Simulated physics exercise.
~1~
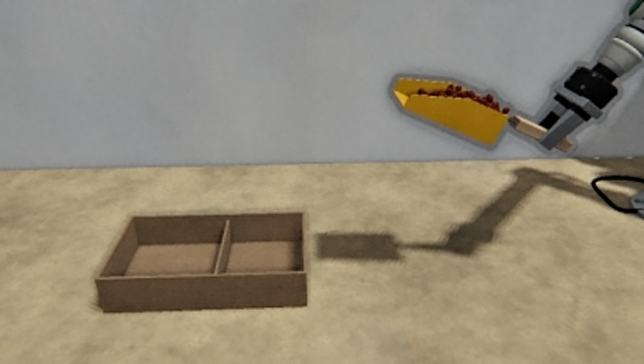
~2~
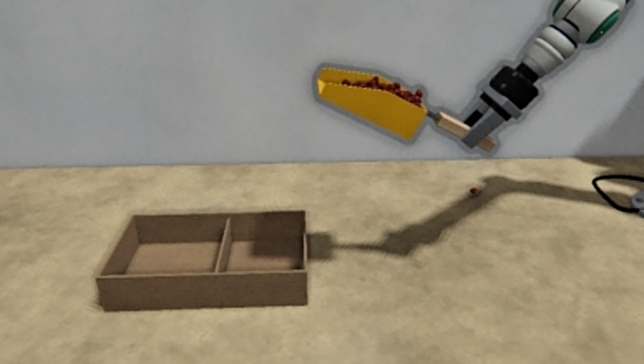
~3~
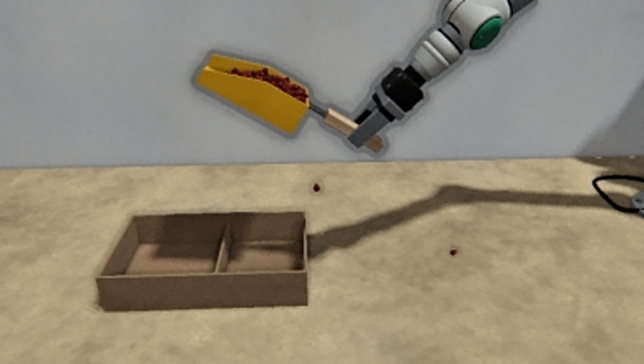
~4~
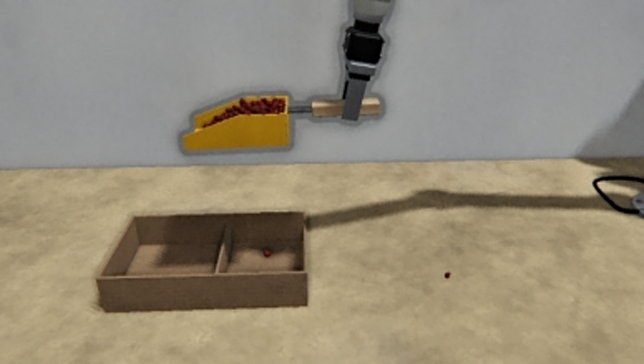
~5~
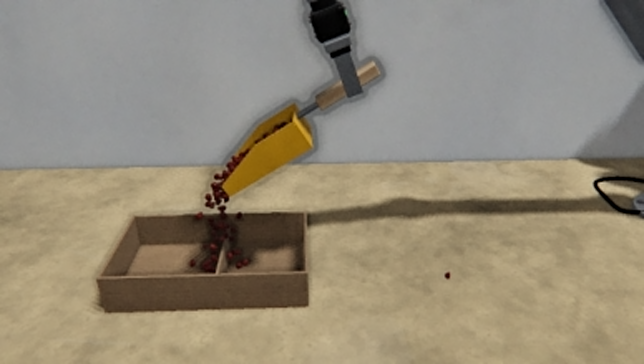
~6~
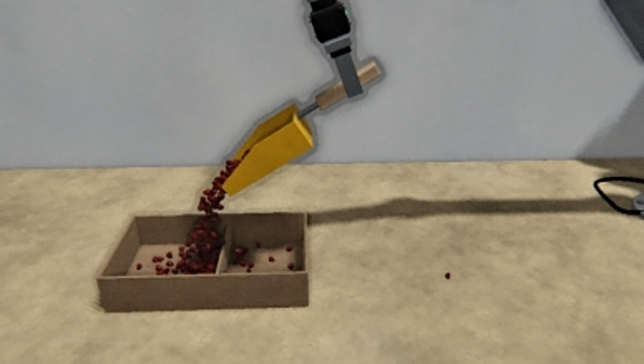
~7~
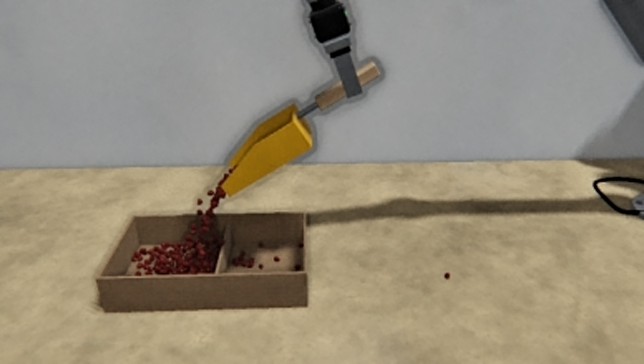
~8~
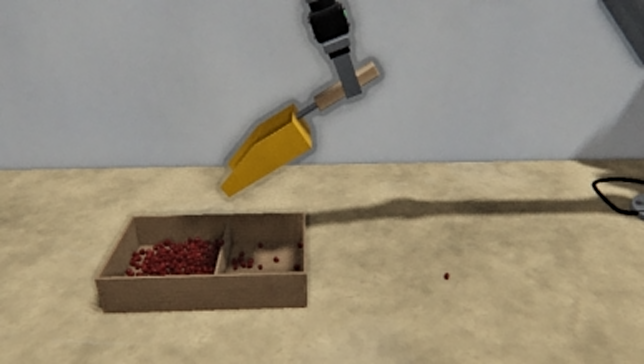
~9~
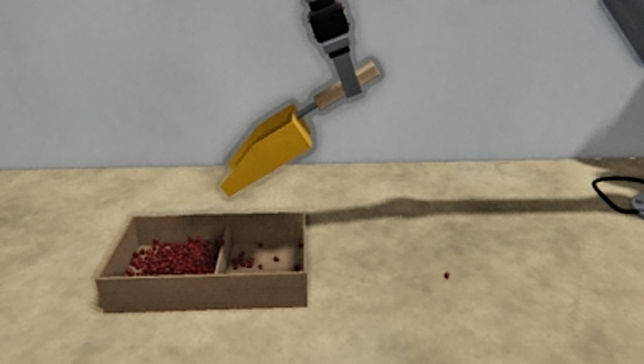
Robot arm carrying a yellow scoop left and tipping red beans into a divided box, most landing in the left part.
